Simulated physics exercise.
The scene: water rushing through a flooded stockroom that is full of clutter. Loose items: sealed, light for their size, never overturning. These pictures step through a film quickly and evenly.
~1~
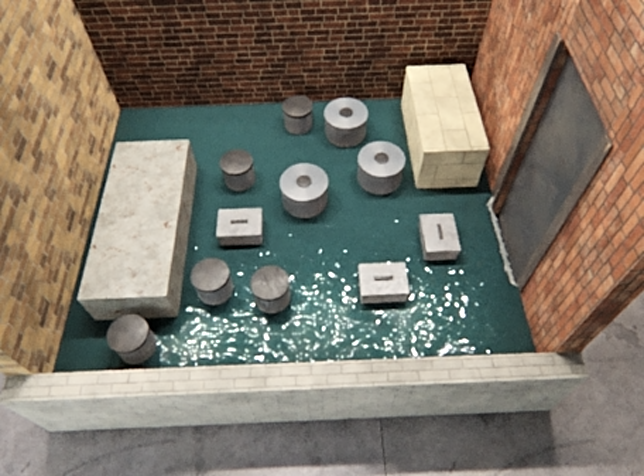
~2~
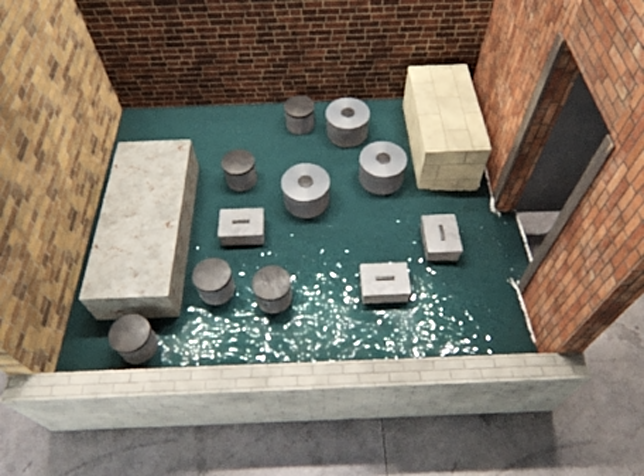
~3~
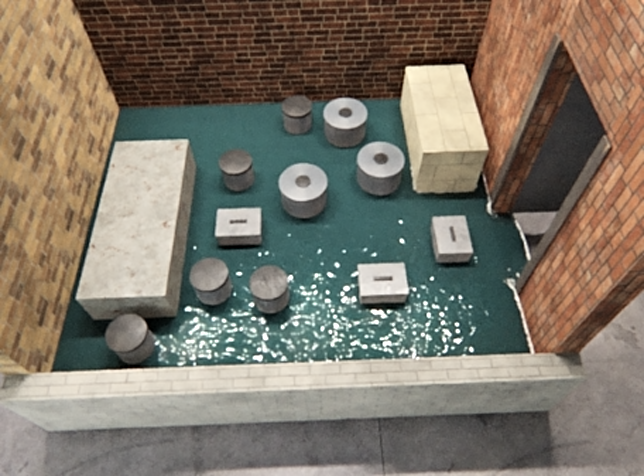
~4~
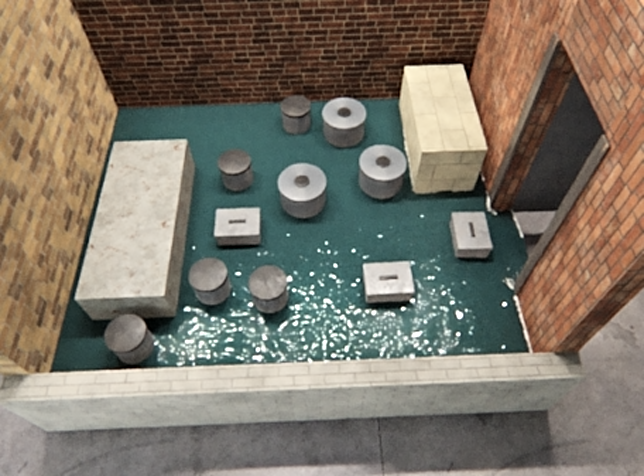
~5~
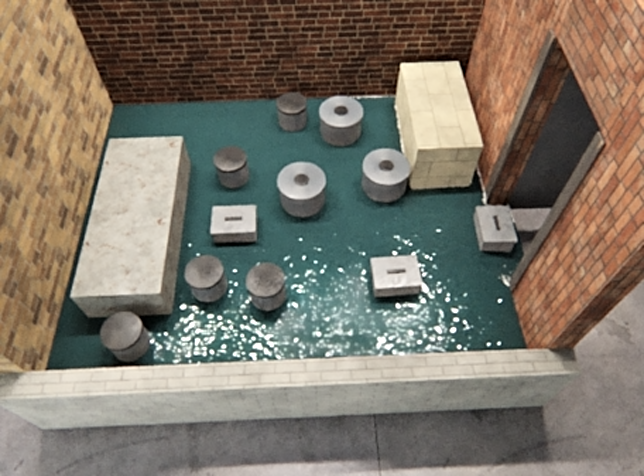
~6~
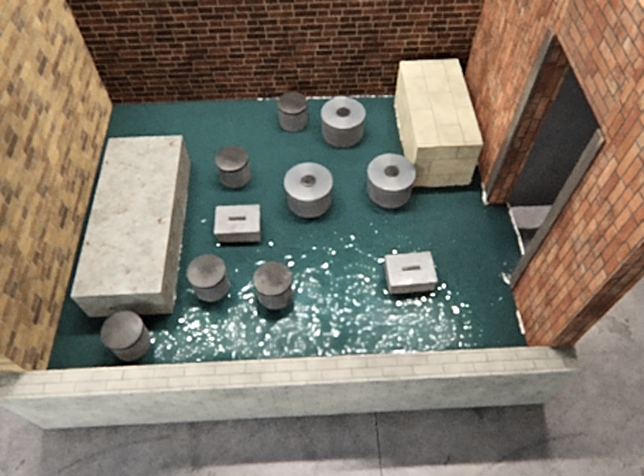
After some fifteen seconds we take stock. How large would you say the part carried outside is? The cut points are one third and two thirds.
The fraction ends up in the one-to-two-thirds band.
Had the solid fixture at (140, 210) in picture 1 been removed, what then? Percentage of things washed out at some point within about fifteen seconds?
Around 60 in a hundred.
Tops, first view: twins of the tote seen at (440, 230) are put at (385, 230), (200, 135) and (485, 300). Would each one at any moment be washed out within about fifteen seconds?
Okay, one at a time: Gets out, next does not get out, last gets out.
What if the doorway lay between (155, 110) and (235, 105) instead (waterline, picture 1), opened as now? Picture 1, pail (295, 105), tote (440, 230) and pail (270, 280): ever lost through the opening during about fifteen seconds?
Each in turn: Exits, never leaves, never leaves.
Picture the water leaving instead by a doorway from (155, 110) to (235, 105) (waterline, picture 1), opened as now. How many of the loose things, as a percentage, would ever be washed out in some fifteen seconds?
Close to 50 percent.
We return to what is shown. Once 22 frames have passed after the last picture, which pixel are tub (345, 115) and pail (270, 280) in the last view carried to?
About (432, 204) and (477, 261).
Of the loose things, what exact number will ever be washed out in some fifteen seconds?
It totals 6.
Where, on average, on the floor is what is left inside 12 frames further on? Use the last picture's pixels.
The remaining things centre around (318, 241).
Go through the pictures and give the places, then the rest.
The first picture shows a tote at (384, 278) floats; a tub at (382, 159), afloat; 0 of 11 have shifted.
The second picture shows a tote at (385, 279), afloat; a tub at (383, 159), afloat; 0 of 11 have shifted.
The third picture shows a tote at (383, 279), afloat; a tub at (381, 159), afloat; 1 of 11 have shifted.
The fourth picture shows a tote at (388, 278) floats, close to its start; a tub at (383, 162), afloat, close to its start; 2 of 11 have shifted.
The fifth picture shows a tote at (396, 271) floats, close to its start; a tub at (386, 166) floats, close to its start; 3 of 11 have shifted.
The sixth picture shows a tote at (411, 268) floats, close to its start; a tub at (392, 172) floats, close to its start; 6 of 11 have shifted.
A moment on, 1 of 11 are out; 10 afloat.
Next, 3 of 11 are out; 8 afloat.
Later, 4 of 11 are out; 7 afloat.
In the end, 6 of 11 are out; 5 afloat.
